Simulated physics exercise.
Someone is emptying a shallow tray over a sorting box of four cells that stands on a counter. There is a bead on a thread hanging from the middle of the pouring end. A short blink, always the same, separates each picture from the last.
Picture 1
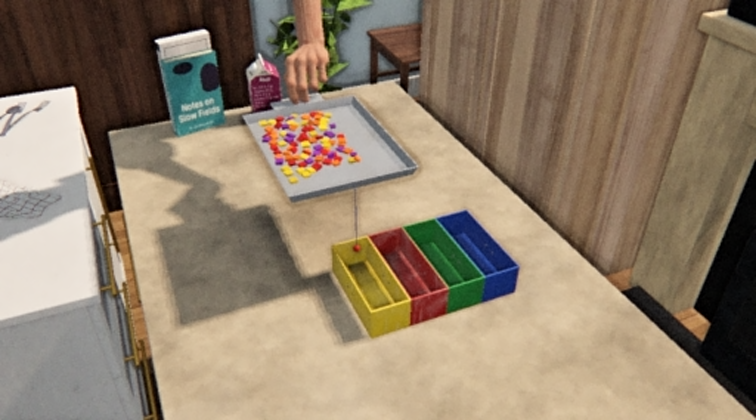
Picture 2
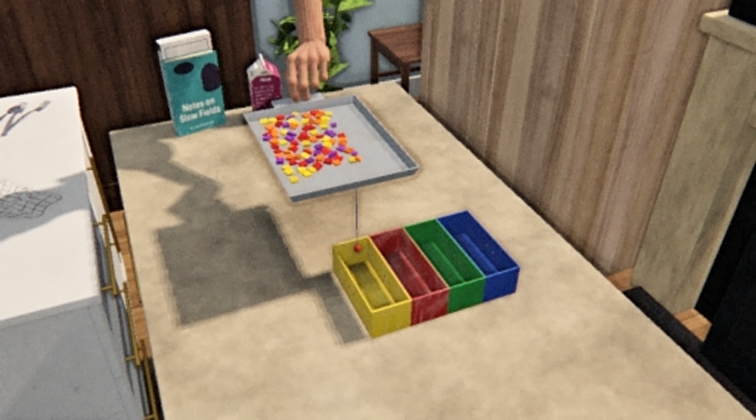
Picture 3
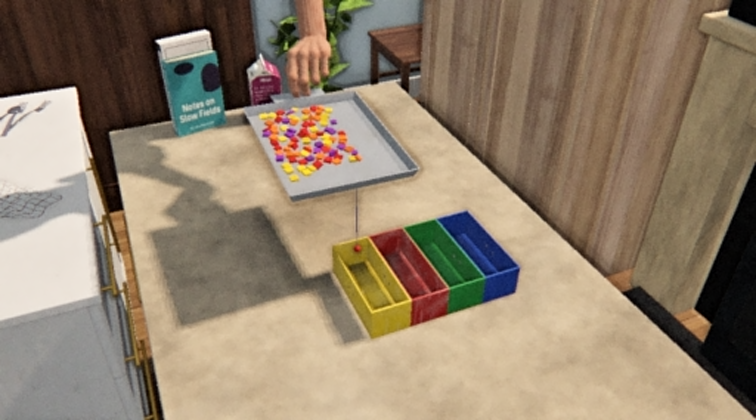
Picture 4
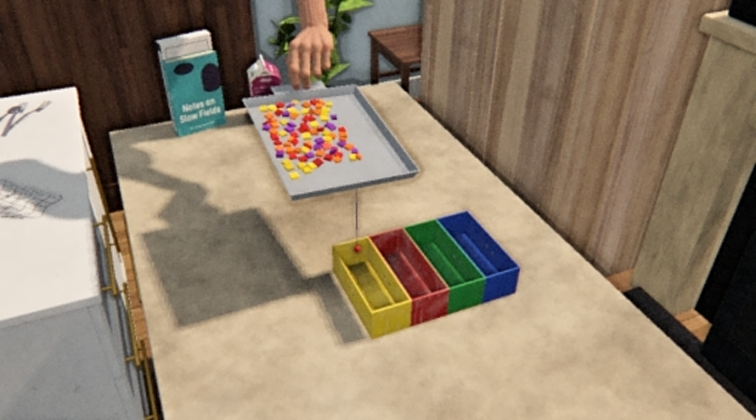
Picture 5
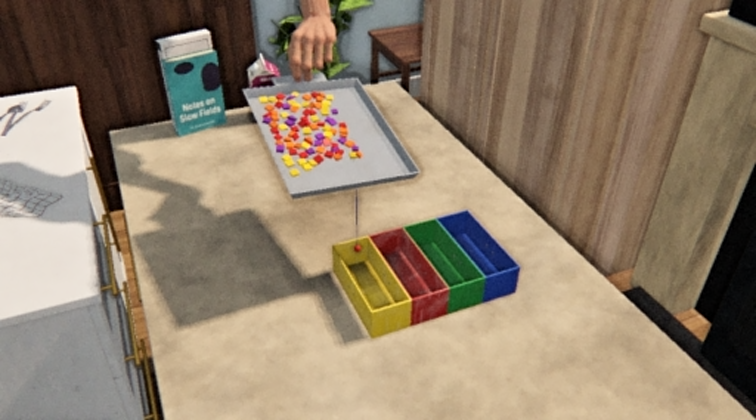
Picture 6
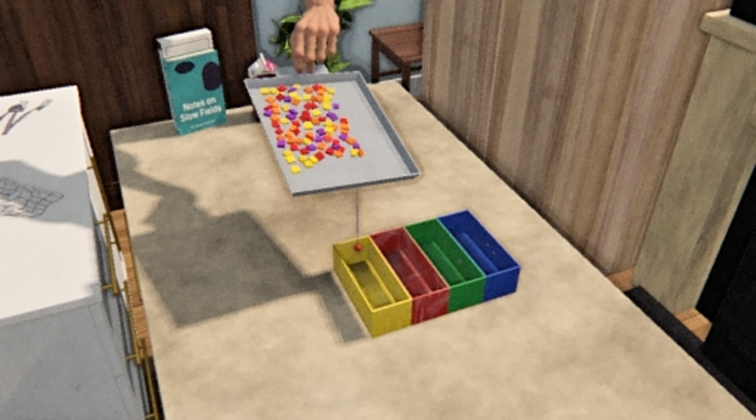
A hand at the far edge of a shallow grey tray slowly raises that end, tilting the tray slightly, while the small tiles stay clustered and the camera holds still. The tray, scattered with red, orange, yellow and purple pieces, hangs above a counter seen from above. Below its near edge, a red bead dangles by a box of yellow, red, green and blue cells.
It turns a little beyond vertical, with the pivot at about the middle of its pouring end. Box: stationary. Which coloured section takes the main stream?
The red section takes it.
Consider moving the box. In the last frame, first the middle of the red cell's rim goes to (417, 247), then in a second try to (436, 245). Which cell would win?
The cell in red, and then that yellow cell.
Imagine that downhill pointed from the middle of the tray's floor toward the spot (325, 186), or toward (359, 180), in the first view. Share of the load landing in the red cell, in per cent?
Case one near 0 %; case two near 40 %.
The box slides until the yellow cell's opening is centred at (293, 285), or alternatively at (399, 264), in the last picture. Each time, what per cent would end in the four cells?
You'd get near 80 percent first and near 90 percent next.
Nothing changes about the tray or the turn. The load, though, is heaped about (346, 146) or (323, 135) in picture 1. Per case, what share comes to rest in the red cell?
You'd see roughly 60 per cent first and roughly 60 per cent second.
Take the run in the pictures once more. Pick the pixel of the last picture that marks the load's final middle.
I'd place the middle at about (408, 275).
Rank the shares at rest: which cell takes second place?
The runner-up is the green one.
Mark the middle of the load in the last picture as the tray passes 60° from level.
Somewhere near pixel (388, 174).
Soon after the last picture, tray tipped steeply; most on the tray; a stray few in the green cell; a small part falling or outside the box.
A little later, tray tipped right over; a small part on the tray; about half in the red cell; about a quarter in the green cell; a small part in the yellow cell; about a quarter falling or outside the box.
Later still, tray tipped past a quarter turn; about two thirds in the red cell; about a quarter in the green cell; a small part in the yellow cell.
At rest, tray tipped past a quarter turn; about two thirds in the red cell; about a quarter in the green cell; a small part in the yellow cell; none in the blue cell.
